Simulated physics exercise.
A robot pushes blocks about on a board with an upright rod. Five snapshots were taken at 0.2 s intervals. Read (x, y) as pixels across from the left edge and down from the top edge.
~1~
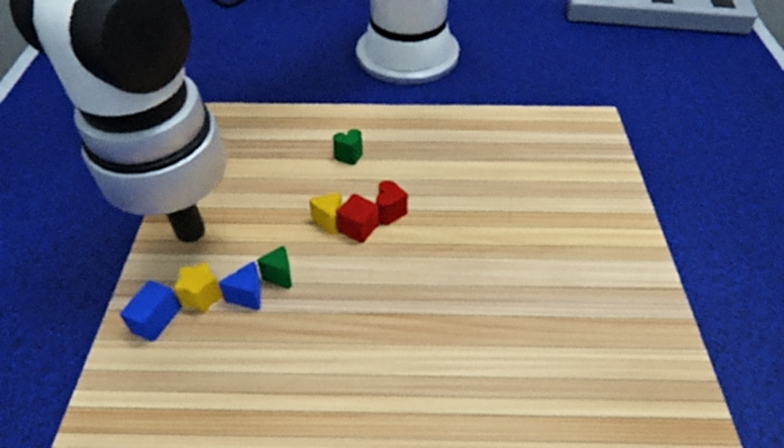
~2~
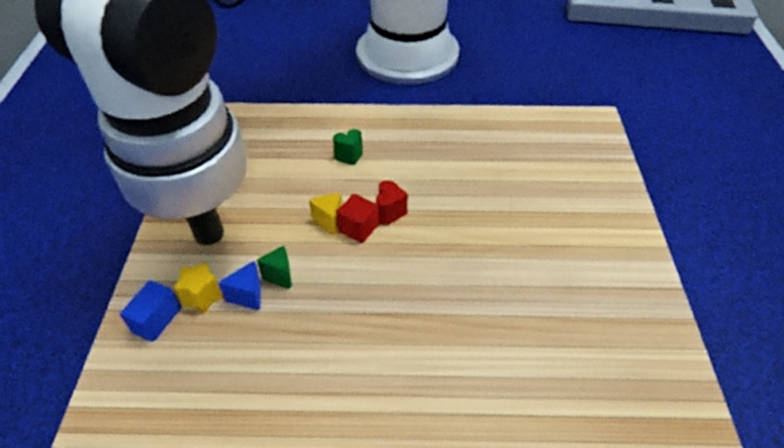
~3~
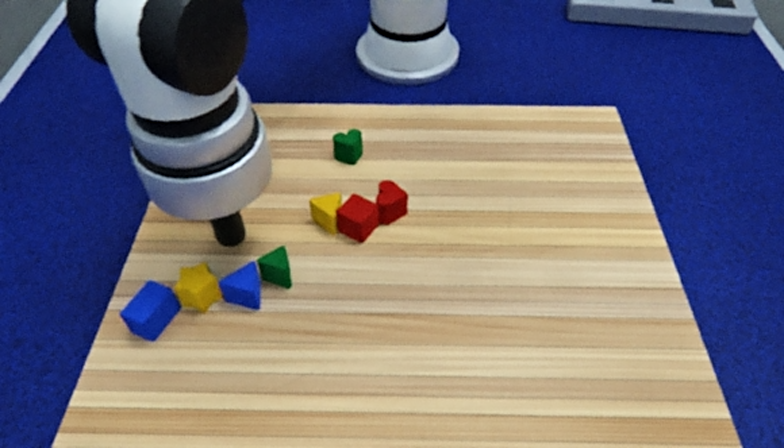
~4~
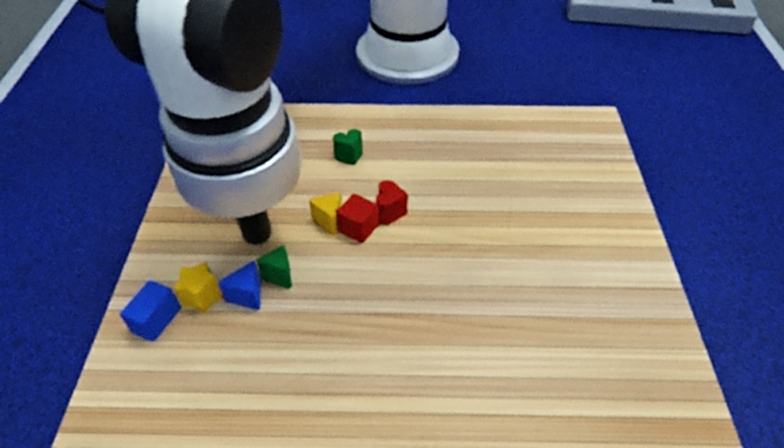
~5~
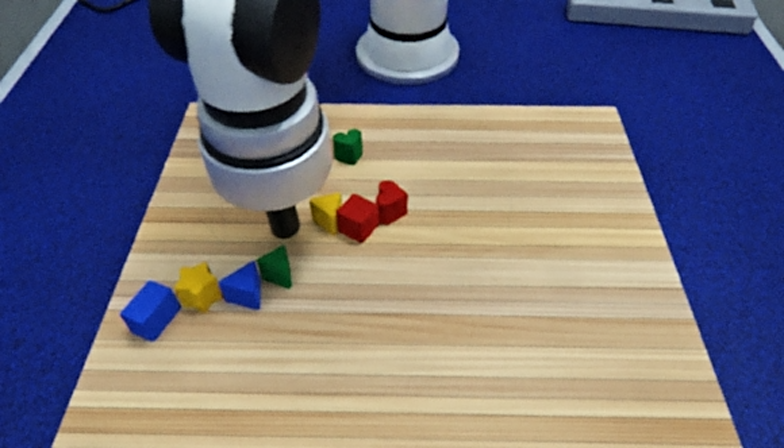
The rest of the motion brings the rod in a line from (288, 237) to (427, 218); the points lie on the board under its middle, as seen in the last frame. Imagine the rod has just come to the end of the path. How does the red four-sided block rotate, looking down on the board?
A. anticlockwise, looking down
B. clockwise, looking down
I choose B.
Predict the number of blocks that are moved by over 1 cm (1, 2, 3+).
My forecast: 3 or more.
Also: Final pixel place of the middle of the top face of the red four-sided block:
In the picture, it is at (453, 212).
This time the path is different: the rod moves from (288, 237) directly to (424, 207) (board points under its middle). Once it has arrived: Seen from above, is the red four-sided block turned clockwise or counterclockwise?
Rotates clockwise.
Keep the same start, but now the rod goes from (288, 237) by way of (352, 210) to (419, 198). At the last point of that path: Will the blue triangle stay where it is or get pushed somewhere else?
It sits in its place.
The first path, step by step. One third of the way, rod at (335, 223); yellow triangle at (343, 192); red four-sided block at (370, 208); red heart block at (395, 190), turned 20° anticlockwise.
Two thirds of the way, rod at (382, 216); yellow triangle at (350, 190), turned 45° anticlockwise; red four-sided block at (417, 208), turned 30° clockwise; red heart block at (414, 185), turned 115° anticlockwise.
At the end, rod at (428, 209); green triangle unmoved; yellow triangle at (350, 190), turned 45° anticlockwise; red four-sided block at (453, 212), turned 100° clockwise; red heart block at (432, 175), turned 170° anticlockwise.
